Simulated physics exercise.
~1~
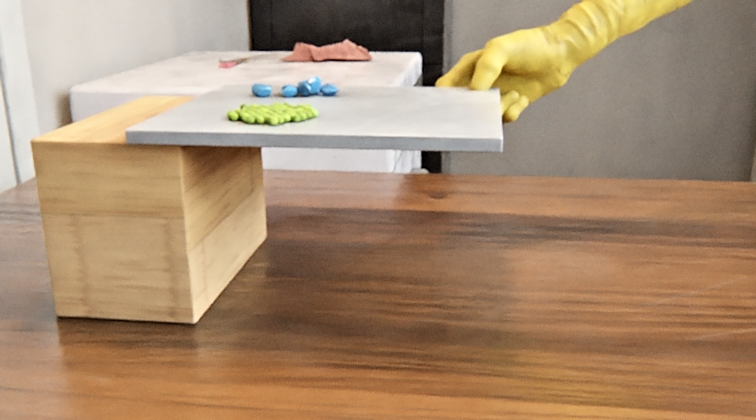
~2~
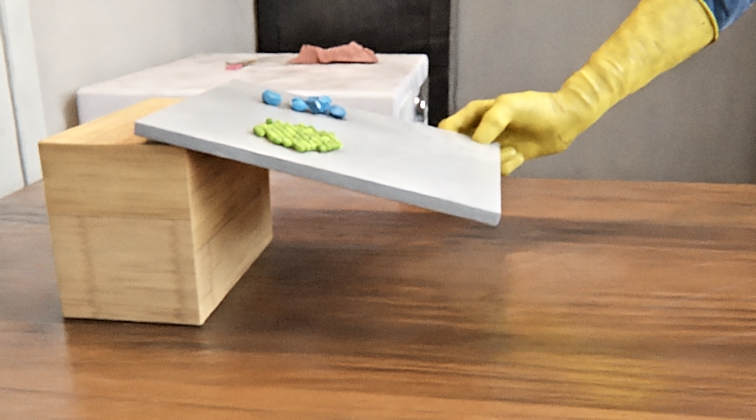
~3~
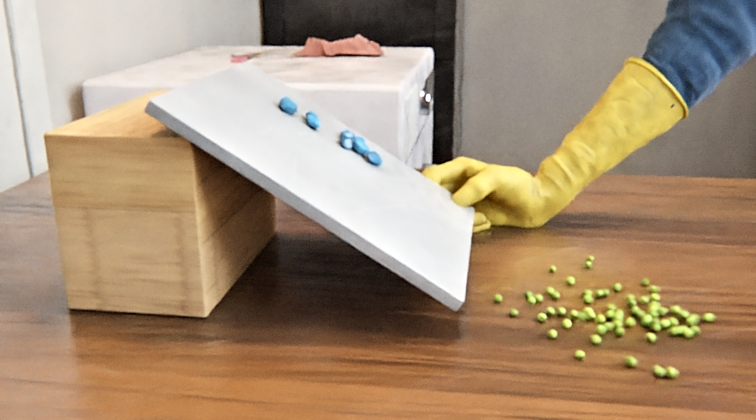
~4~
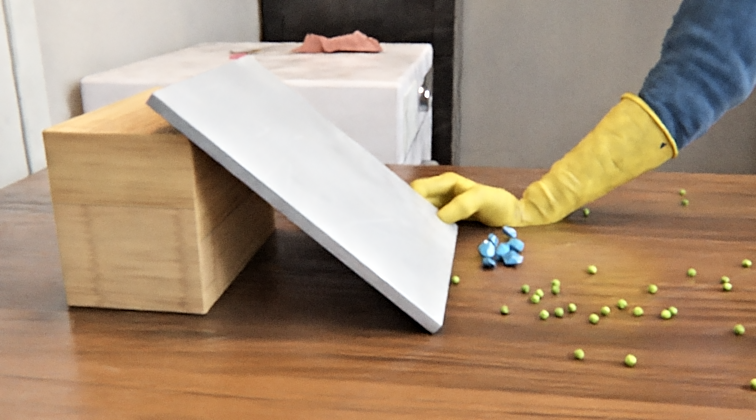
In this clip, a yellow-gloved hand lowers one end of a gray board propped on a wooden block; the green pea-like balls roll off and scatter across the table, then the blue pebble-like pieces slide down and settle in a cluster near the board's lower end.
